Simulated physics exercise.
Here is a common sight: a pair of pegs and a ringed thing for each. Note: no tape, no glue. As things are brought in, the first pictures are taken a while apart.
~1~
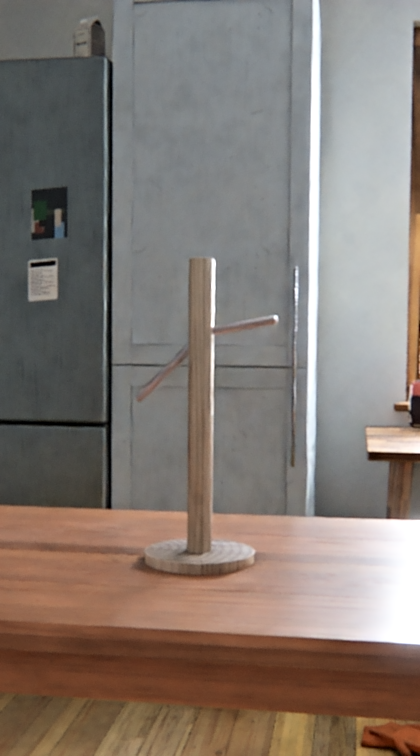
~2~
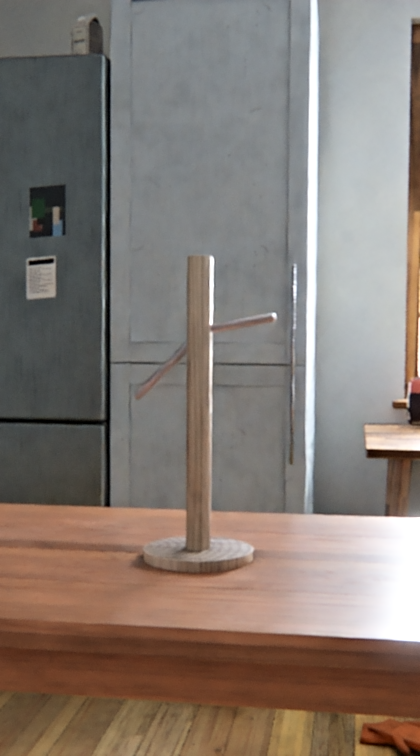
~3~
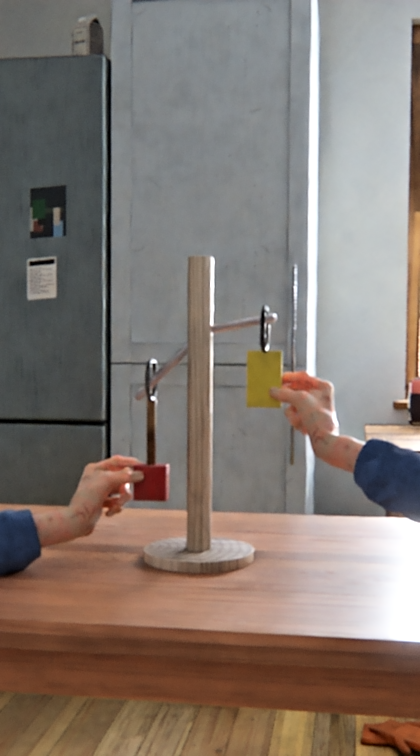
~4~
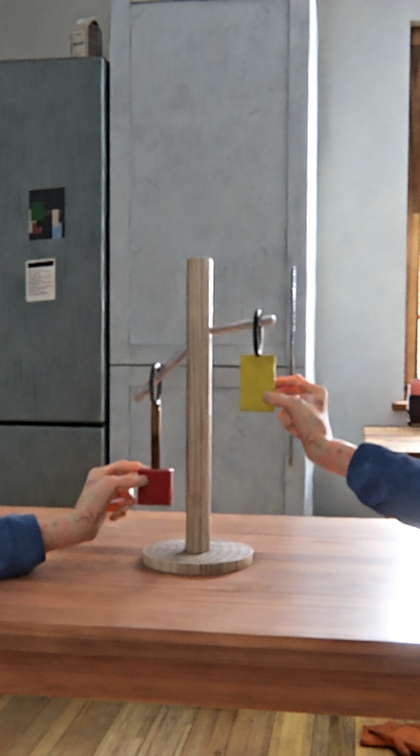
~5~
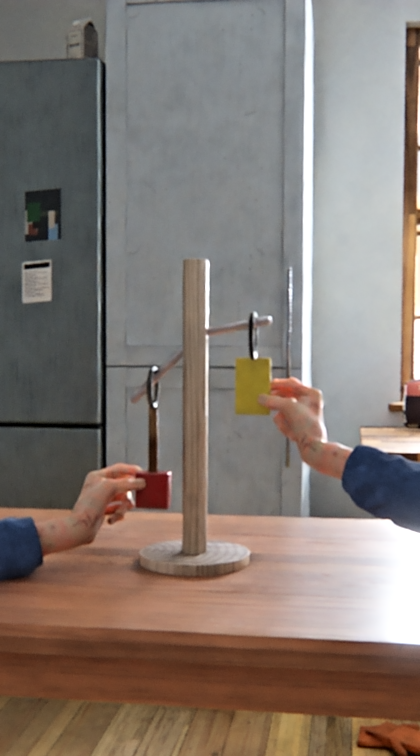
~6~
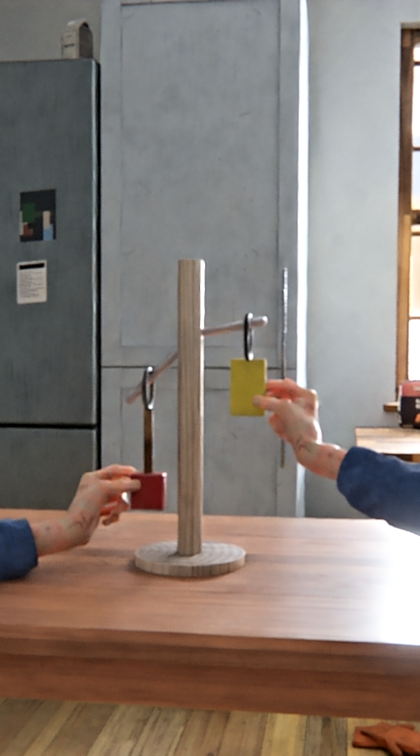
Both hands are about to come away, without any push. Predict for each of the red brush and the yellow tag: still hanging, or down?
My prediction: The red brush down; the yellow tag still hanging.
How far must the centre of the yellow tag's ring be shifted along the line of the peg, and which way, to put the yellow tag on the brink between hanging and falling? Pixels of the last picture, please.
Going right by 16 pixels does it.
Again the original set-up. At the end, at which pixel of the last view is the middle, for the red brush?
Roughly (65, 543).
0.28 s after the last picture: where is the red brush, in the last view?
(102, 488).
Then, 0.16 s on from there, red brush turned 20° from its first pose near (132, 475); yellow tag at rest near (248, 365).
Then, 0.28 s on from there, red brush on its way down near (102, 488); yellow tag at rest near (248, 365).
Then, 0.38 s on from there, red brush on its way down near (71, 526); yellow tag at rest near (248, 365).
In the end, the red brush falls off, near (66, 543); the yellow tag stays on its peg, near (248, 365).
